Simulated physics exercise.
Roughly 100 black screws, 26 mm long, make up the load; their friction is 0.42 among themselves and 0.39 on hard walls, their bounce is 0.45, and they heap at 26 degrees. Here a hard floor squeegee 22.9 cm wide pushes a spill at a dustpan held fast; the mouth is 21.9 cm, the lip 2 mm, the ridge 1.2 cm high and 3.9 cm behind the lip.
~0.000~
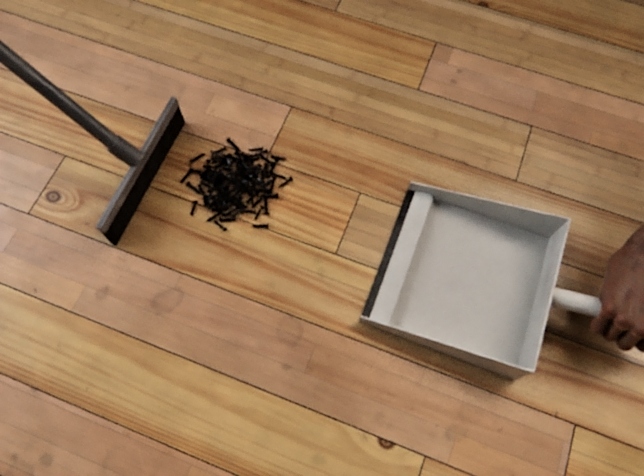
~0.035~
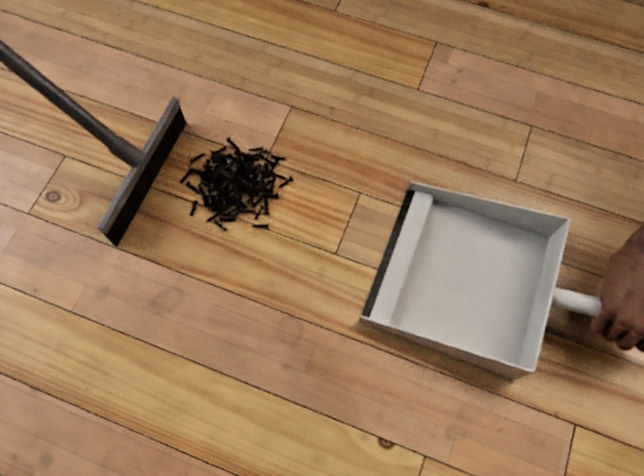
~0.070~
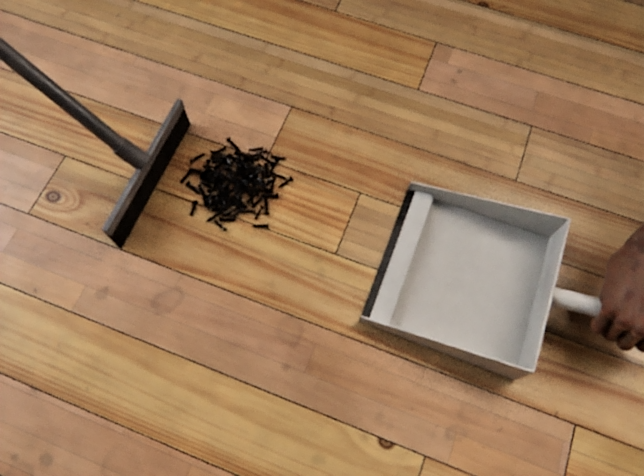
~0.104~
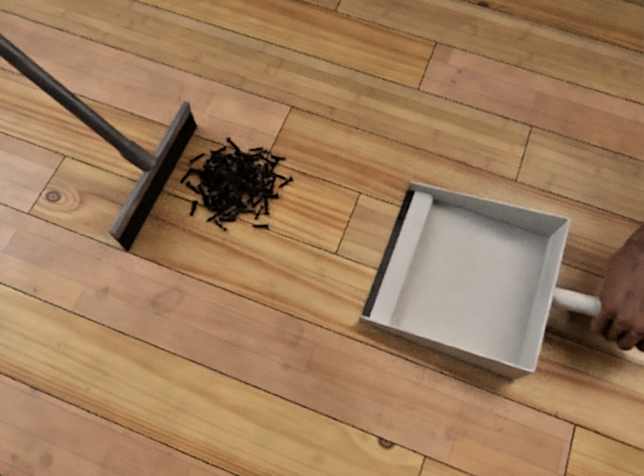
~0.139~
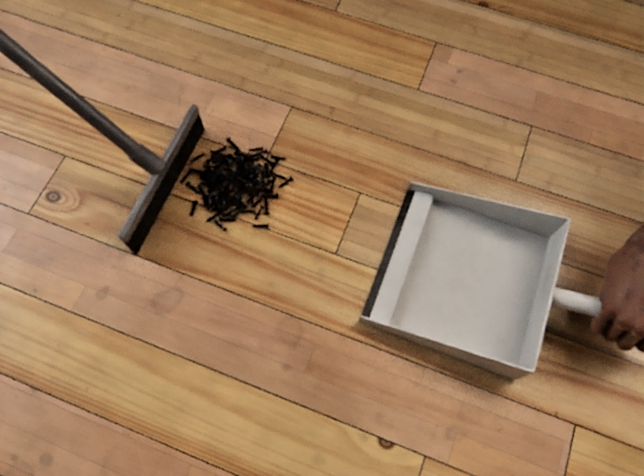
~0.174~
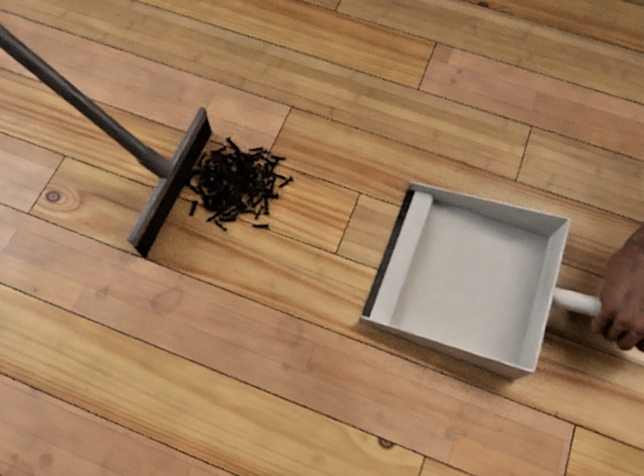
On a wooden plank floor, a dark, flat-bladed squeegee slid slowly right until it touched the edge of a small heap of black screws, while a hand held a pale dustpan still at the right.
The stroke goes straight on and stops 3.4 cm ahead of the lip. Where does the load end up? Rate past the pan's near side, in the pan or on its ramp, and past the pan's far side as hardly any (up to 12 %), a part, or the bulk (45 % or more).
Near side: Hardly any, pan: A part, far side: Hardly any.
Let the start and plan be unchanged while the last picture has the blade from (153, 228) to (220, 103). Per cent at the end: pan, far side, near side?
That ends as pan 10, far 45, and near 0.
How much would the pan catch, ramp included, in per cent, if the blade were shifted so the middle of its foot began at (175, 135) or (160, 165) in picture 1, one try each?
Around 20 percent, then around 20 percent.
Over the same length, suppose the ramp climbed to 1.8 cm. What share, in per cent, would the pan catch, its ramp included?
Estimated share: Around 15 in a hundred.
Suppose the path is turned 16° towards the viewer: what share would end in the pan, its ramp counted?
My guess is some 5 percent.
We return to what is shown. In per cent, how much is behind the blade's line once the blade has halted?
About 5 percent.
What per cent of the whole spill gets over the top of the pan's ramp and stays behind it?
Estimate: Close to 0 per cent of the total.
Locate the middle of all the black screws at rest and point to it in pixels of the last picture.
Estimated resting centre: Around (382, 237).
After 0.53 s, middle of the blade 18 cm from the lip; 0 % over the lip, far side 5 %, near side 0 %.
After 0.76 s, middle of the blade 9 cm from the lip; 0 % over the lip, far side 5 %, near side 0 %.
After 1.11 s, middle of the blade 4 cm from the lip; 20 % over the lip, far side 5 %, near side 0 %.
At rest (1.8 s), near side 0 %, pan 20 %, far side 5 %, in front of the lip or behind the blade 75 %.
